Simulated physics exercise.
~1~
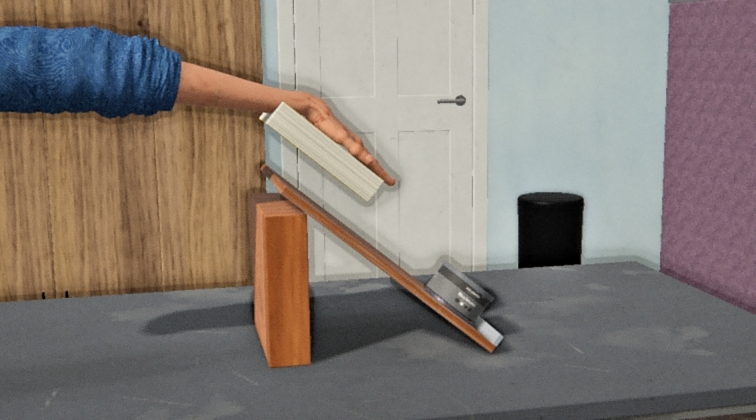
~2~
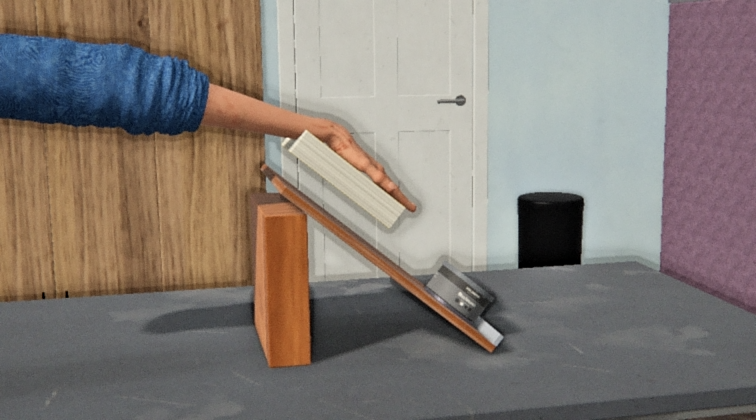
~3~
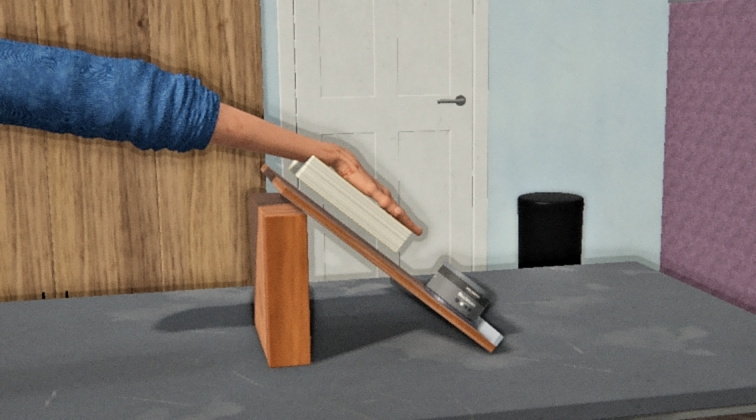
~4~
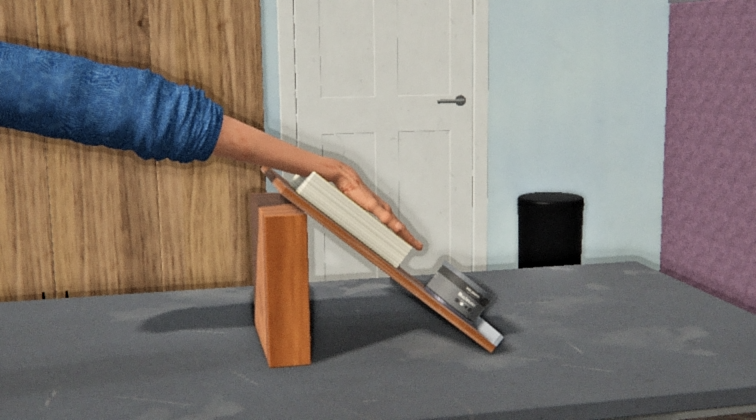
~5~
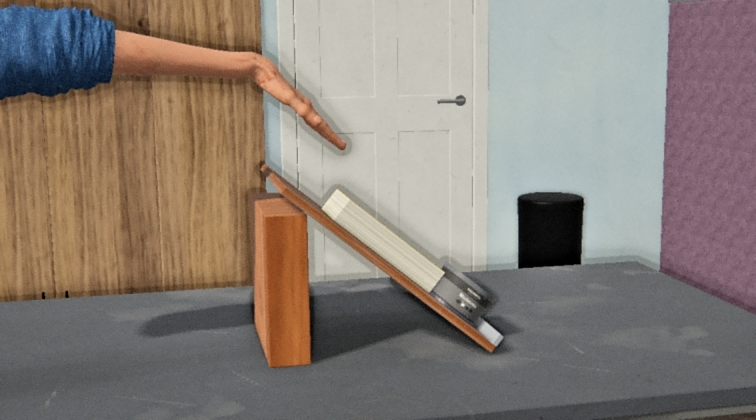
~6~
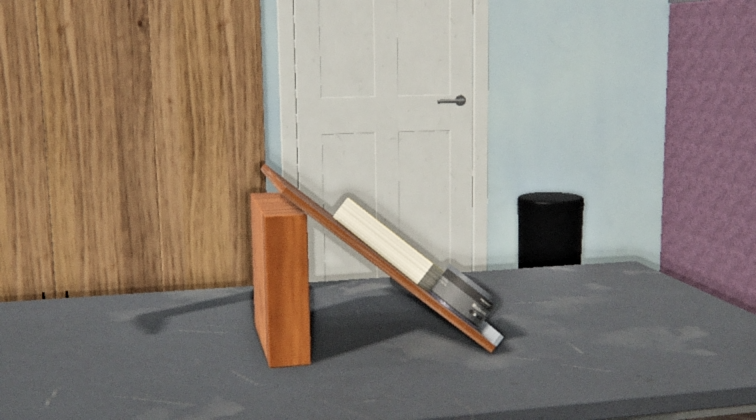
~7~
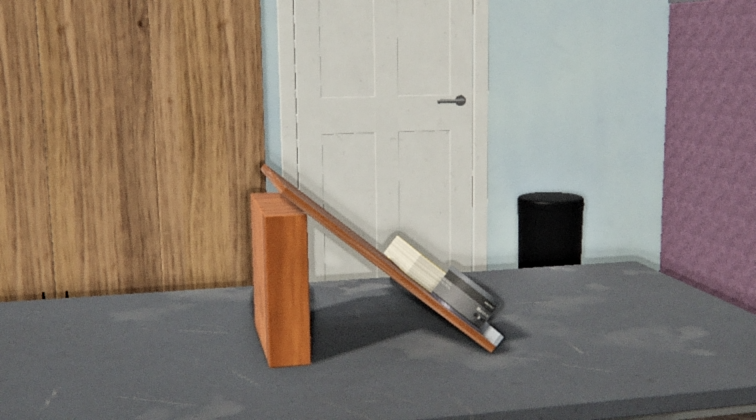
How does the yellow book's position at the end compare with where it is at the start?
At the start the yellow book is held in the hand above the upper part of the board. By the end it is lower and further right, on the lower part of the slope up against the grey tub.
